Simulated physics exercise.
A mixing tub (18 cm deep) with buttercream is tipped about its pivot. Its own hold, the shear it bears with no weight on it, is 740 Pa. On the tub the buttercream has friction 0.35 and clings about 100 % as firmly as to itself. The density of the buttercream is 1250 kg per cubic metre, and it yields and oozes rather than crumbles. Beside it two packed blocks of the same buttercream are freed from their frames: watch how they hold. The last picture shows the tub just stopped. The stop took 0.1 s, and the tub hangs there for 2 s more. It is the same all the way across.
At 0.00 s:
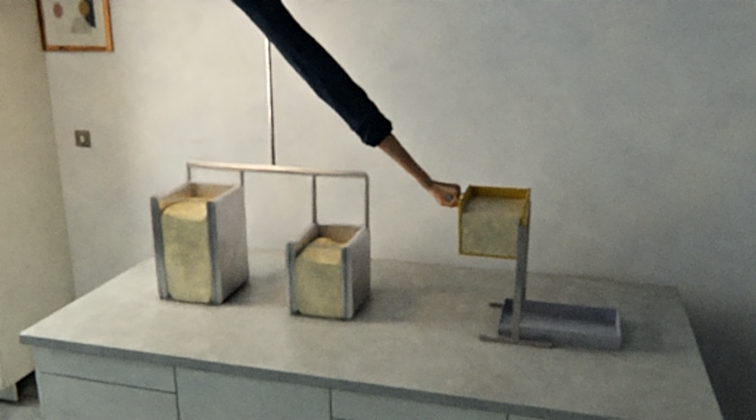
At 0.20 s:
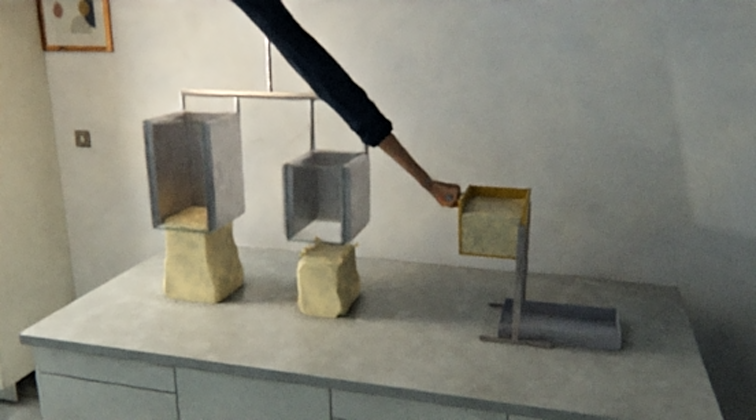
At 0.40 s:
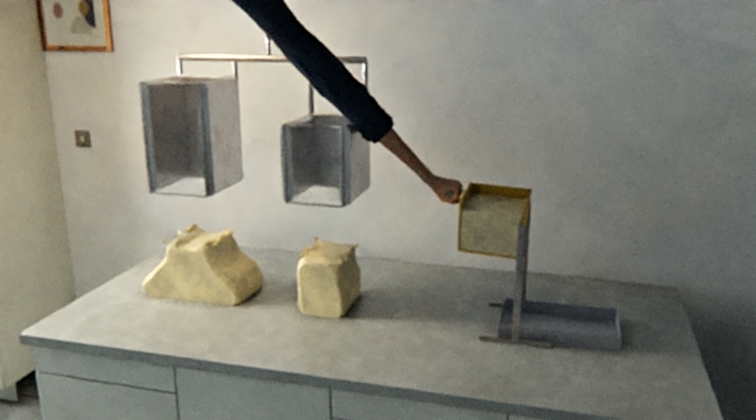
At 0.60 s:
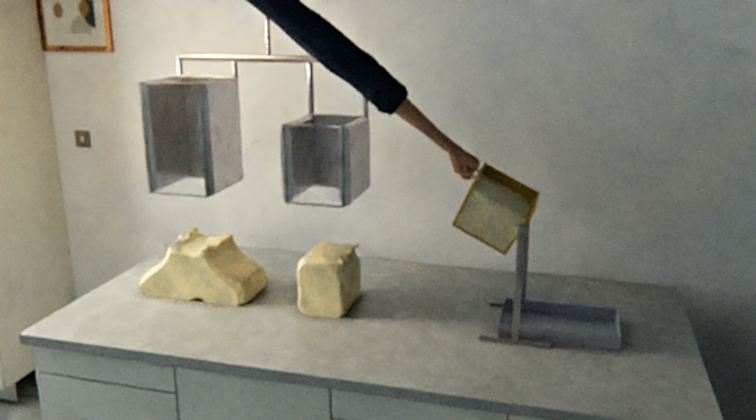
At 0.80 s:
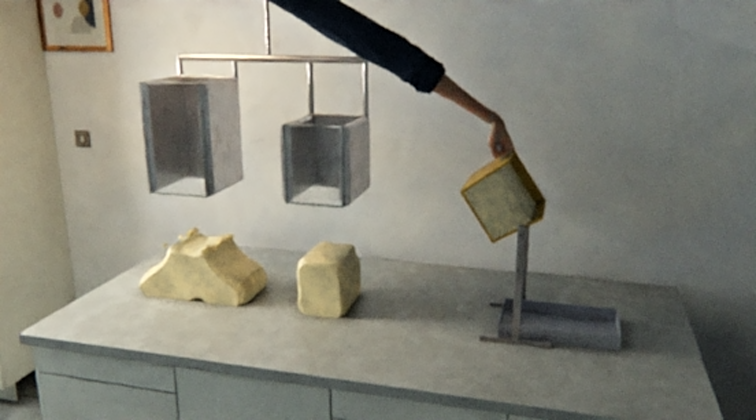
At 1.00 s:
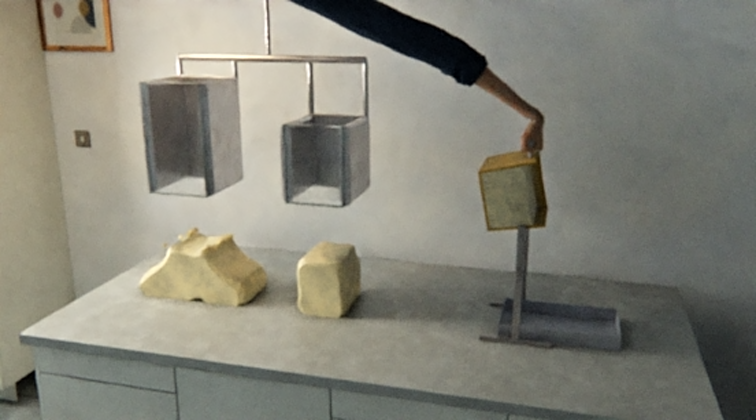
In a plain grey-walled room, a fixed, slightly raised view faces a pale grey worktop. Two pale yellow blocks sit in grey box moulds at left and centre, while a yellow-edged tub of similar material stands on a post above a grey tray at right. The moulds rise, the left block slumps wide while the smaller barely settles, and a dark-sleeved arm tips the tub clockwise.
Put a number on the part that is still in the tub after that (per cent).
It comes to some 100 %.
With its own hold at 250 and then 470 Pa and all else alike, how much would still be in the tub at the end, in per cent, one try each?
In turn about 60 %, 100 %.
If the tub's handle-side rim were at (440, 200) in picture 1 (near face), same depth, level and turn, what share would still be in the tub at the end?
It would be near 100 %.
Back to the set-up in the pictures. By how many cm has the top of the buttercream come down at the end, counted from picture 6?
Some 0 cm.
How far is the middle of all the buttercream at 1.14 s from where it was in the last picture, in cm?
Roughly 0 cm.
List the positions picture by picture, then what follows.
Handle-side rim at (461, 202), tilt 0 degrees; highest point of the buttercream at (471, 213); test blocks 36 cm, 23 cm high (left to right), in the first frame.
Handle-side rim at (461, 202), tilt 0 degrees; highest point of the buttercream at (471, 213); test blocks 32 cm, 22 cm high (left to right), in the second frame.
Handle-side rim at (462, 199), tilt 3 degrees; highest point of the buttercream at (467, 210); test blocks 23 cm, 22 cm high (left to right), in the third frame.
Handle-side rim at (478, 179), tilt 26 degrees; highest point of the buttercream at (473, 191); test blocks 21 cm, 22 cm high (left to right), in the fourth frame.
Handle-side rim at (508, 164), tilt 56 degrees; highest point of the buttercream at (497, 173); test blocks 21 cm, 22 cm high (left to right), in the fifth frame.
Handle-side rim at (535, 164), tilt 79 degrees; highest point of the buttercream at (520, 168); test blocks 21 cm, 22 cm high (left to right), in the sixth frame.
By 1.14 s, the tub is at 79 degrees and holds 100 %.
By 1.31 s, the tub is at 79 degrees and holds 100 %.
By 1.48 s, the tub is at 79 degrees and holds 100 %.
By 1.65 s, the tub is at 79 degrees and holds 100 %.
By 3.00 s, at the end, the tub is at 79 degrees and holds 100 %.
